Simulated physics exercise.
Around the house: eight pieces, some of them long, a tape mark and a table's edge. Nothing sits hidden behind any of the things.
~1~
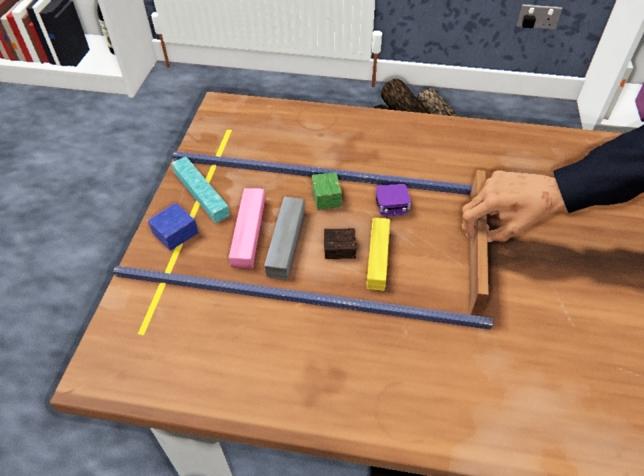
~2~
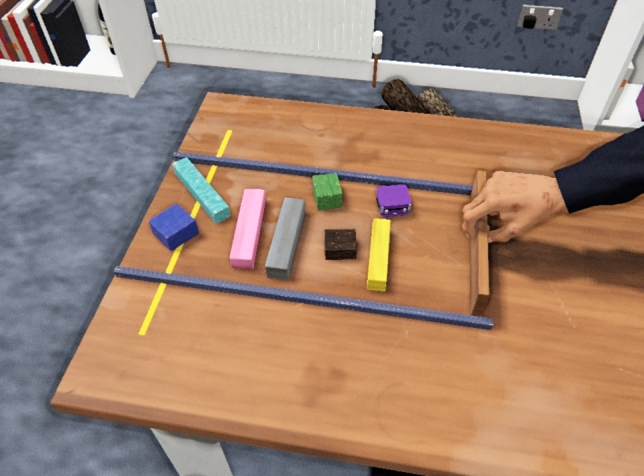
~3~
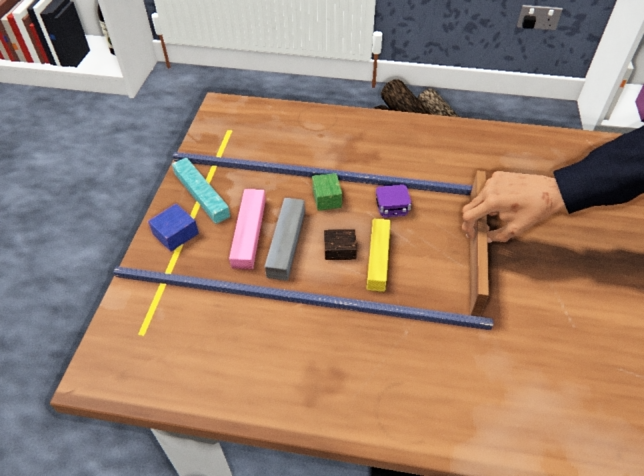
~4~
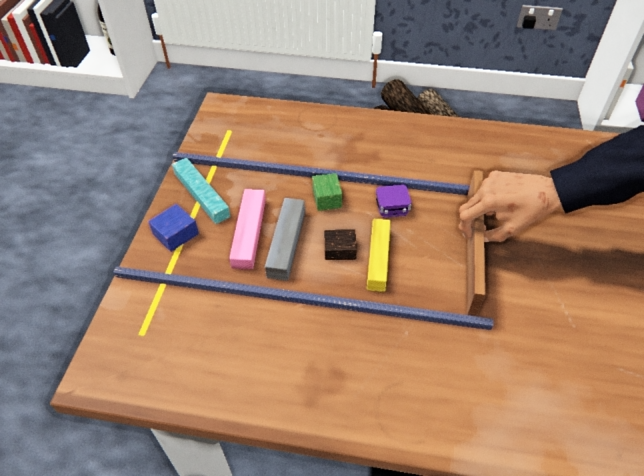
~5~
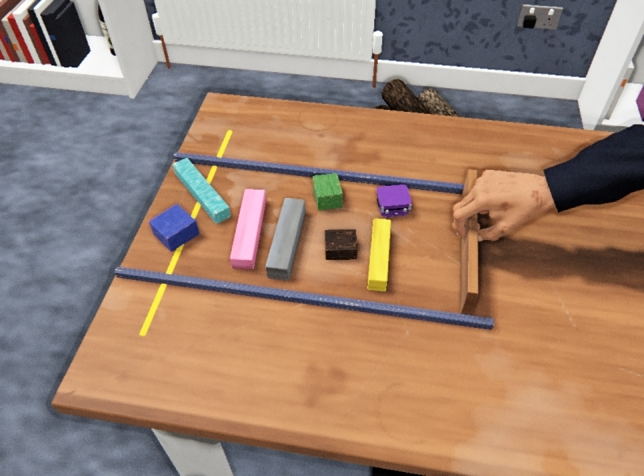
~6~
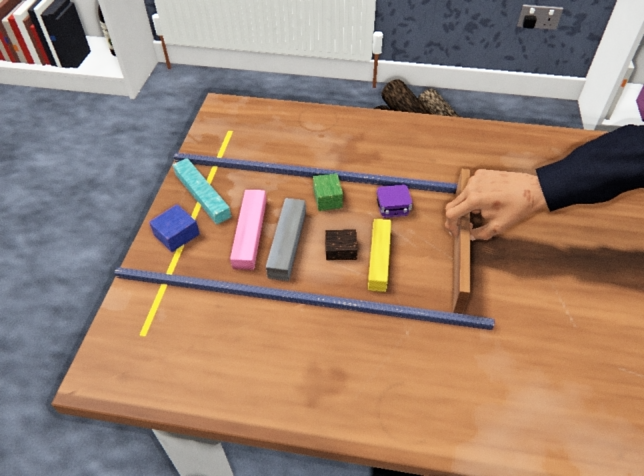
The footage shows a hand holding a wooden board at the right end of two blue rails on a table, then sliding it slightly left, while eight coloured blocks and bars between the rails and near a yellow line stay still.
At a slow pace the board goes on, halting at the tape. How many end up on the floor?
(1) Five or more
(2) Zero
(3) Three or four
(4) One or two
(3) Three or four.
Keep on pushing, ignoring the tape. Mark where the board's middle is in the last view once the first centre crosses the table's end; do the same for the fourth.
At (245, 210) for the first, at (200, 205) for the fourth.
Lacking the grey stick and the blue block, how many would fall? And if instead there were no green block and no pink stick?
That gives 2 for the first pair taken away and 3 for the second.
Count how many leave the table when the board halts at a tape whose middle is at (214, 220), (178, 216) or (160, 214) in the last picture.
Result per try: 3; 5; 7.
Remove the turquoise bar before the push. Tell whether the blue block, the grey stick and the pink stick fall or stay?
Blue block down, grey stick down, pink stick down.
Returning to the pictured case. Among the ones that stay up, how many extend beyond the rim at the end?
I count 1 overhanging.
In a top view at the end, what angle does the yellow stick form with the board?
Out of line by around 0°.
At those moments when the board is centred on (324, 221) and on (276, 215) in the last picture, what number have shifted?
At the first spot 6, then 8.
Soon after, none off yet; blue block at rest near (175, 228); turquoise bar at rest near (201, 190); pink stick at rest near (249, 228).
After that, none off yet; blue block at rest near (175, 228); turquoise bar displaced a little near (192, 188); pink stick displaced a little near (221, 224).
And then, none off yet; blue block tilting well over near (117, 236); turquoise bar tilting a little near (150, 186); pink stick displaced about its own width near (154, 216).
In the end, the number that fall off is three or four; gone, grey stick, pink stick, turquoise bar and blue block.
